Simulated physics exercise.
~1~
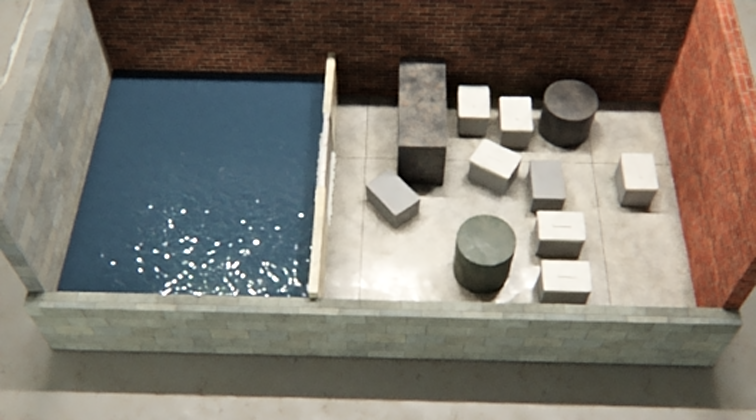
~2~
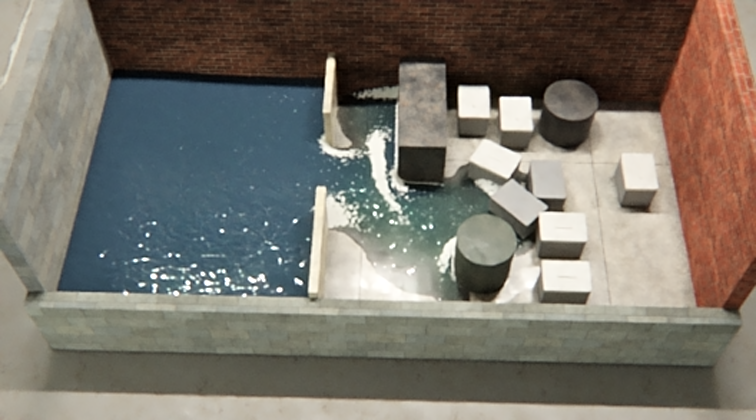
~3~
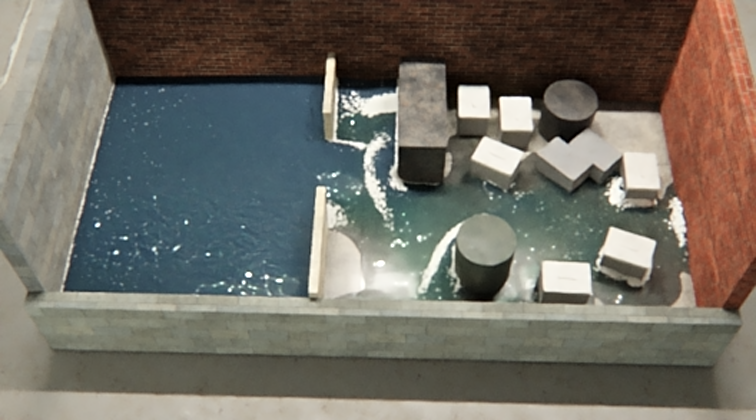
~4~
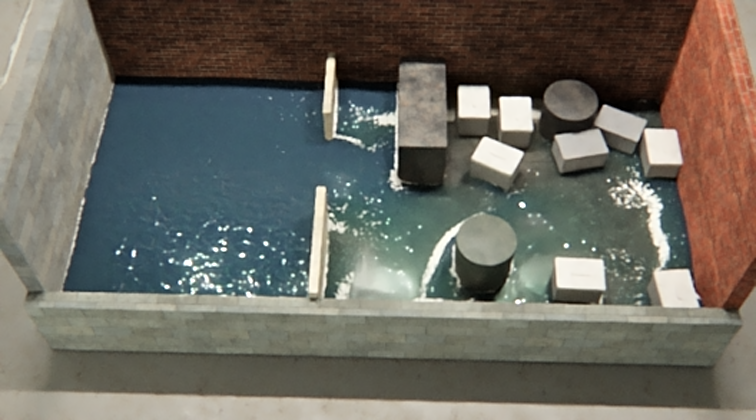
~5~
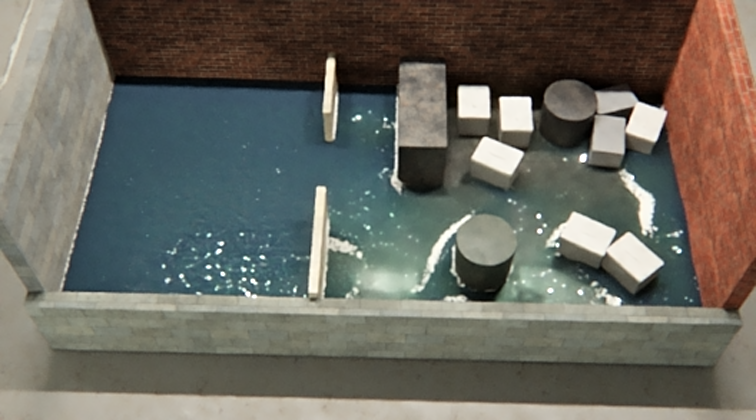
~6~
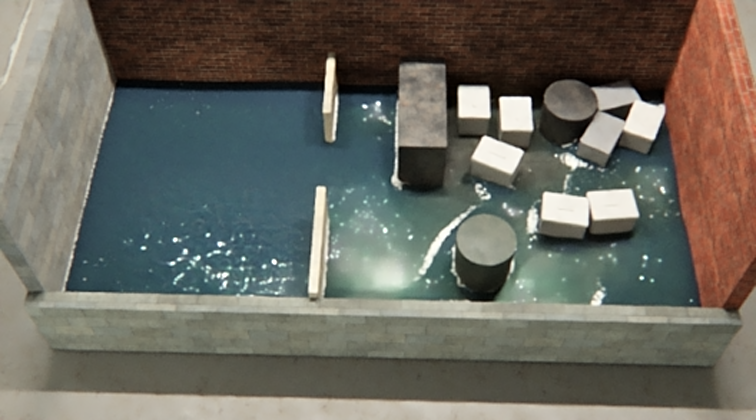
Brick-walled store with a flooded left room, water bursting through a gap and pushing pale boxes rightward until several float, clustered.
